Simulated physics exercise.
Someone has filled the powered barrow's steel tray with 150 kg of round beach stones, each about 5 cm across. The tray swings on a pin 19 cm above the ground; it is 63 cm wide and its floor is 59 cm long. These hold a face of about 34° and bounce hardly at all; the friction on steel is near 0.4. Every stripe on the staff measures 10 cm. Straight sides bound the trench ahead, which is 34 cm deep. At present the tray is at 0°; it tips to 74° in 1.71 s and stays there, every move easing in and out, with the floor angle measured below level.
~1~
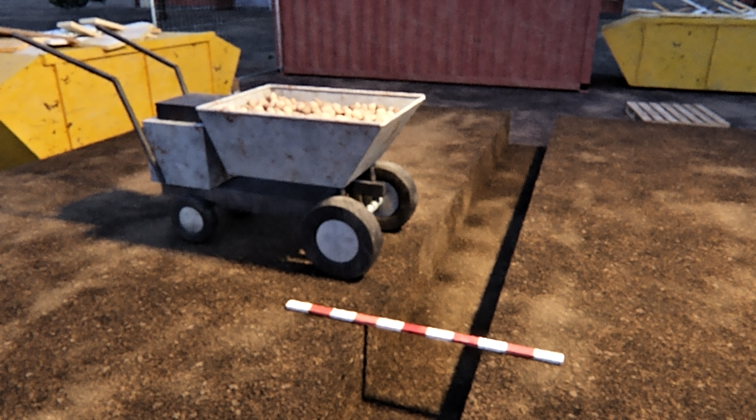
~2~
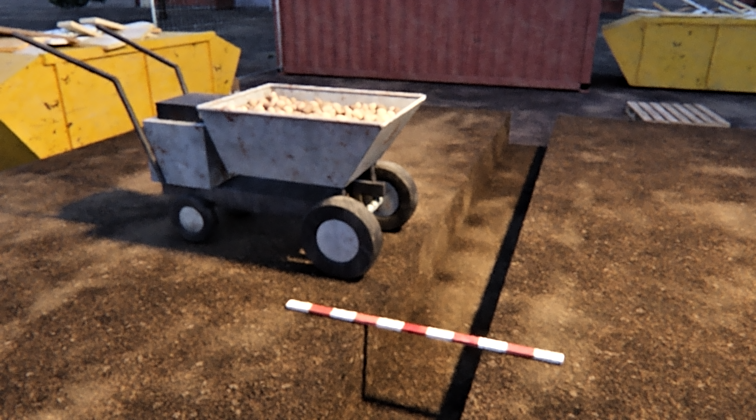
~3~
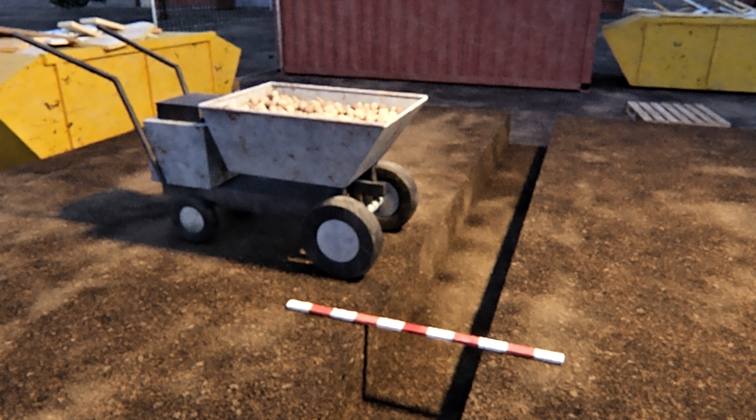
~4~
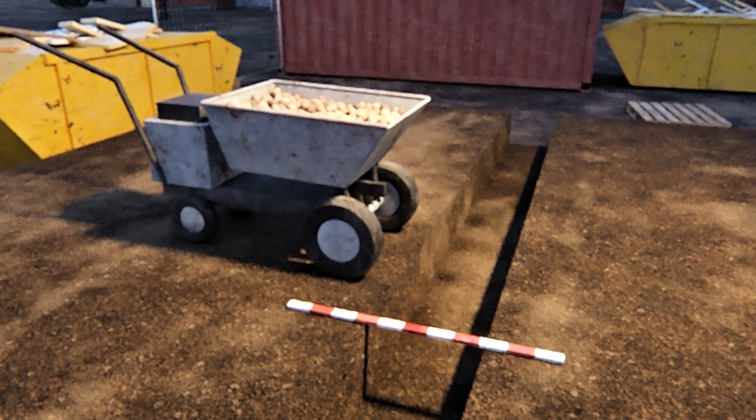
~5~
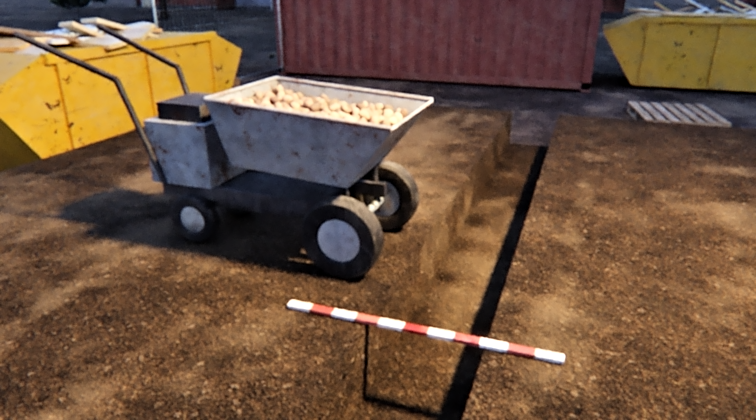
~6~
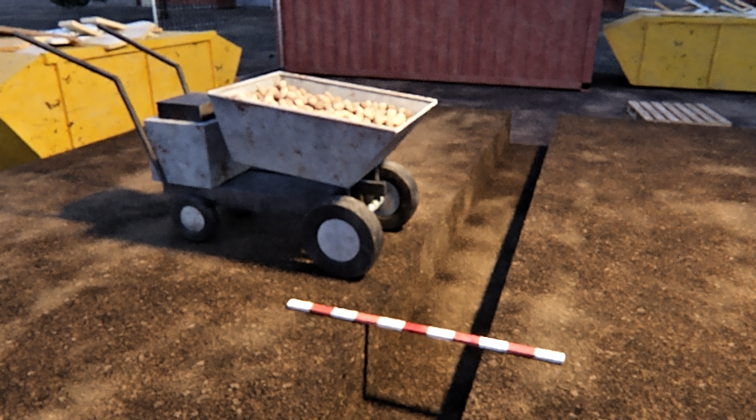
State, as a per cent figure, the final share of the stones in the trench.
The final share is about 50 per cent.
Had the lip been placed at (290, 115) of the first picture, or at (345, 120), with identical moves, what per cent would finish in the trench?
Around 100% for the first place and 90% for the second.
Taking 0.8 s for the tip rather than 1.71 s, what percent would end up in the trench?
It would be near 40 percent.
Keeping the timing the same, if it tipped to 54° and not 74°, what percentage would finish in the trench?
The trench would hold about 30% of it.
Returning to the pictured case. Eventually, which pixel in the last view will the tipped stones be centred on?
Roughly (511, 270), I'd say.
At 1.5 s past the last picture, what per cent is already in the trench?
Roughly 20% by that time.
Then, 1.0 s after the last picture the floor is at 62°, 99 % in the tray, 1 % in the trench; the foremost stones are at (496, 230).
Then, 1.5 s after the last picture the floor is at 74°, 39 % in the tray, 19 % in the trench, 42 % past the trench; the foremost stones are at (656, 297).
Then, 1.9 s after the last picture the floor is at 74°, 17 % in the tray, 32 % in the trench, 51 % past the trench; the foremost stones are at (745, 327).
Then, 3.8 s after the last picture the floor is at 74°, 0 % in the tray, 50 % in the trench, 50 % past the trench; the foremost stones are past the picture's edge.
